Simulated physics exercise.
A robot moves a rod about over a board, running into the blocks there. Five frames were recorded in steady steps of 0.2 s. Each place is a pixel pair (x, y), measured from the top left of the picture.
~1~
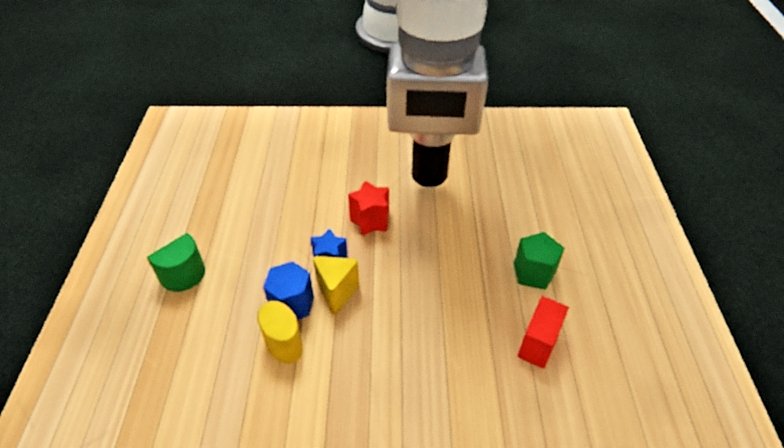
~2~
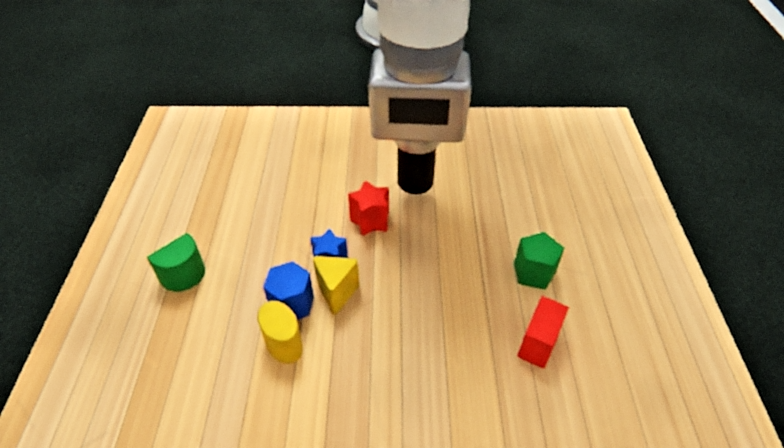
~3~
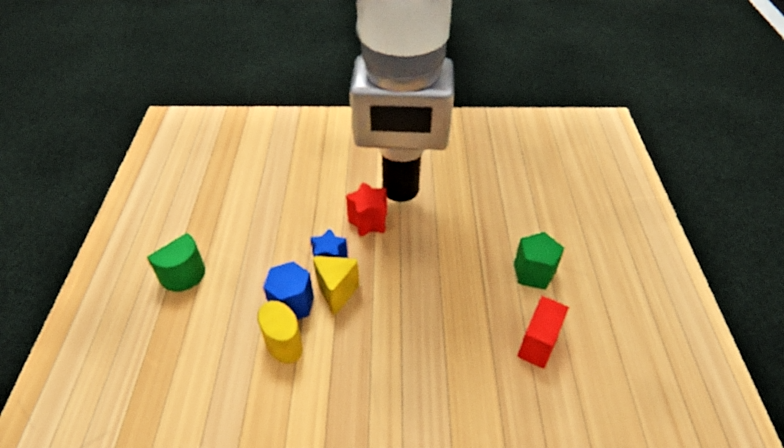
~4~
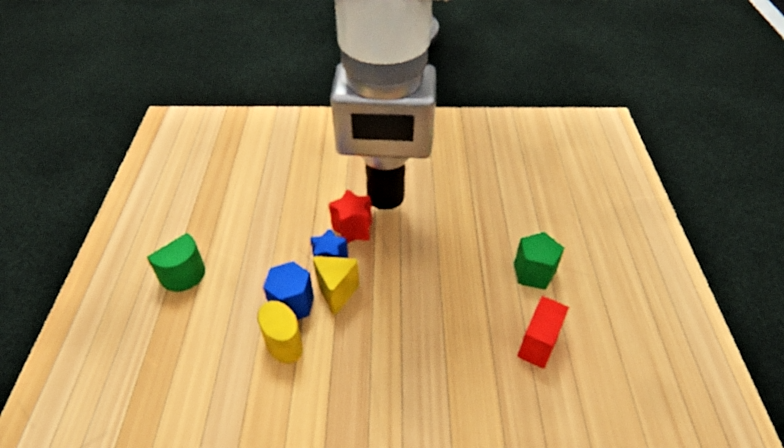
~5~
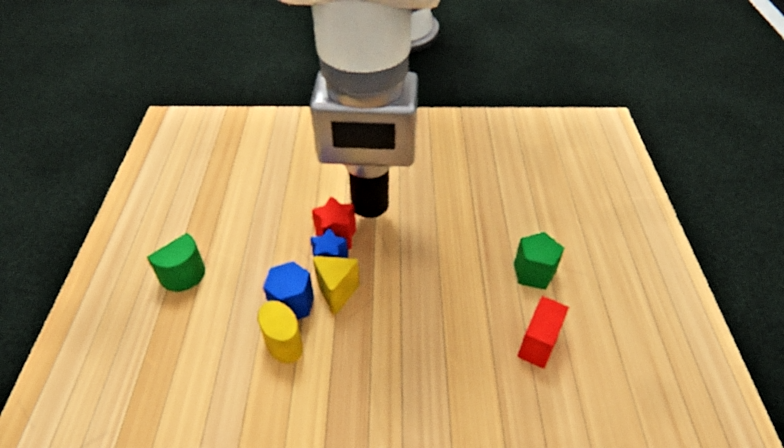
A robot arm moved its dark rod leftward and slightly nearer over a wooden board, then nudged the red star a short way left, close behind the small blue star, while the other blocks stayed still.
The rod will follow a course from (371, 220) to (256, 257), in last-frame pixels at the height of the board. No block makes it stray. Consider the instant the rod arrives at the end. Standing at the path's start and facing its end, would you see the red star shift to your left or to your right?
It heads left.
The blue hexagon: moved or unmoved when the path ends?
Undisturbed, or as good as.
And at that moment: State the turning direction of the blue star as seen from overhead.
Overhead view: Anti-clockwise.
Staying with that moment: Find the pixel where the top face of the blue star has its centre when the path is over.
I think it will end close to (307, 255).
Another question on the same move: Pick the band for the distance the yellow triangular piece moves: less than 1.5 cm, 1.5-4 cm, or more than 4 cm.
My answer is that it shifts under 1.5 cm.
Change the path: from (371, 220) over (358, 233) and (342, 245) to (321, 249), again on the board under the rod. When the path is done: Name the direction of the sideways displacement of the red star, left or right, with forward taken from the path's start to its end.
Measured against the direction from start to end, the red star shifts toward the right-hand side.
What follows on the original path. One third of the way, rod at (331, 217); blue star at (314, 253), turned 25° anticlockwise; red star at (296, 229), turned 15° anticlockwise; yellow triangular piece at (332, 273), turned 25° anticlockwise.
Two thirds of the way, rod at (291, 230); blue star at (307, 255), turned 45° anticlockwise; red star at (264, 247), turned 55° anticlockwise; yellow triangular piece at (333, 275), turned 30° anticlockwise.
At the end, rod at (252, 242); blue hexagon unmoved; blue star at (307, 255), turned 45° anticlockwise; red star at (244, 261), turned 100° anticlockwise; yellow triangular piece at (333, 275), turned 30° anticlockwise.
